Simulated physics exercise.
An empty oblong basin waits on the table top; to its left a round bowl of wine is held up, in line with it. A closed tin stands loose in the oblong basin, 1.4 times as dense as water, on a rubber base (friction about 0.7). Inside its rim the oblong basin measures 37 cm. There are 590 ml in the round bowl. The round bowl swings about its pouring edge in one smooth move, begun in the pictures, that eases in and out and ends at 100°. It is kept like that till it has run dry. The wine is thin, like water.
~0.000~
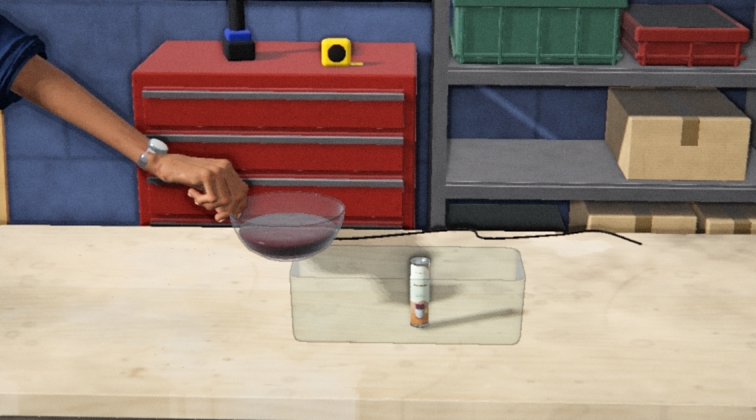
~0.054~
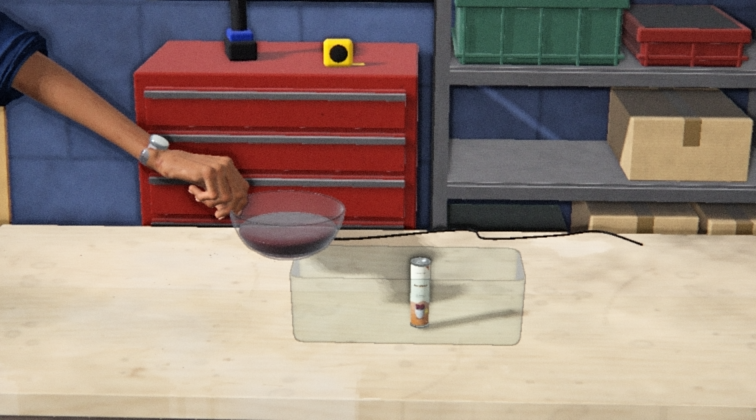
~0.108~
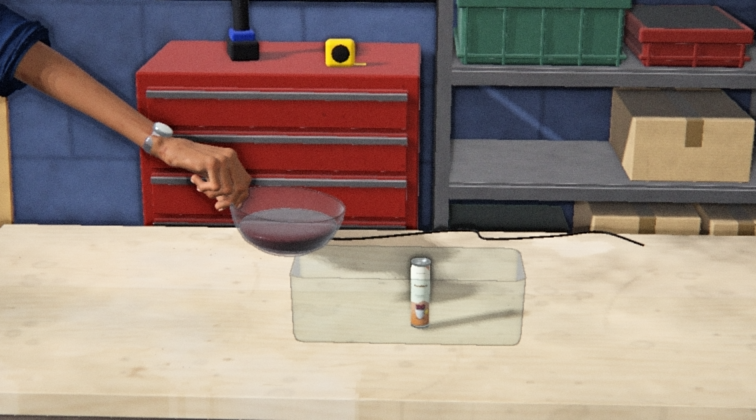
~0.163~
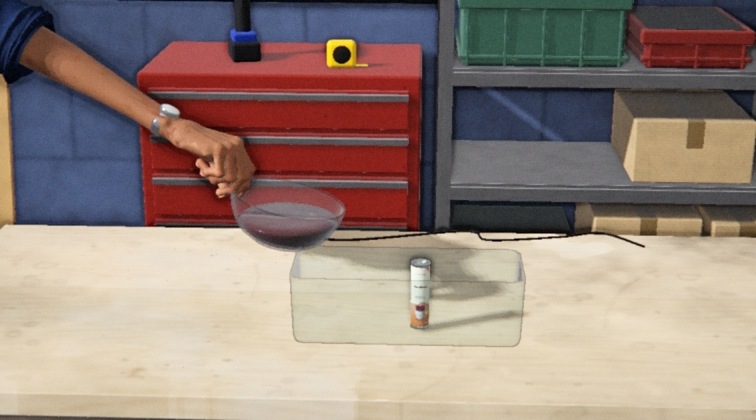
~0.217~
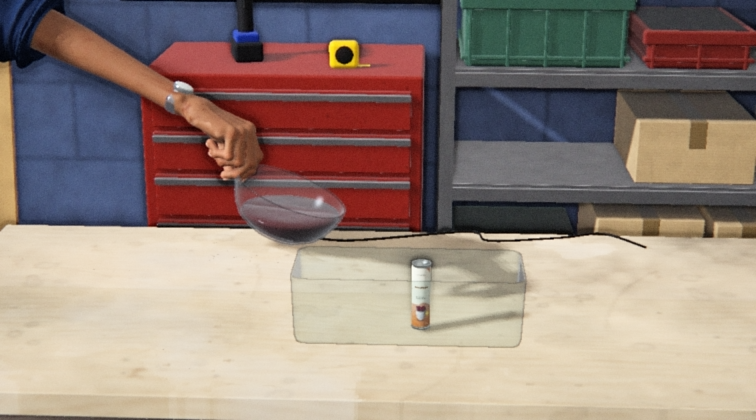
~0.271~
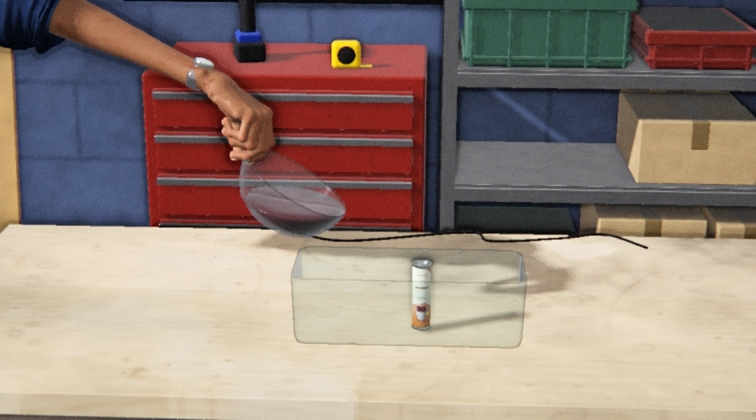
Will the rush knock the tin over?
It goes over.
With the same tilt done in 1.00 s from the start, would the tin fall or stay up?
Then it stays up.
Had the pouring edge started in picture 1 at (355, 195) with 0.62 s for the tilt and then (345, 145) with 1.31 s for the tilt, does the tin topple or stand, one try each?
First it keeps standing; then it stays up.
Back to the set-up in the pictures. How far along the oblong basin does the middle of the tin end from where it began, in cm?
Some 7.0 cm.
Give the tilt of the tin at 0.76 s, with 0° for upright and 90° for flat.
It is at some 15°.
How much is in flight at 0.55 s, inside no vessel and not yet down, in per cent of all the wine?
Near 60 in a hundred.
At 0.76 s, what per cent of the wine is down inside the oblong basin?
Some 94 per cent.
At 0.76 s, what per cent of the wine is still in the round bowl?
Near 0 in a hundred.
By 0.55 s the tilt is 88° and 25 per cent is still to pour; the tin stands where it began.
By 0.76 s the tilt is 100° and 0 per cent is still to pour; the tin leans 16°.
By 0.98 s the tilt is 100° and 0 per cent is still to pour; the tin lies on its side.
By 1.21 s the tilt is 100° and 0 per cent is still to pour; the tin lies on its side.
At rest the tin lies on its side.
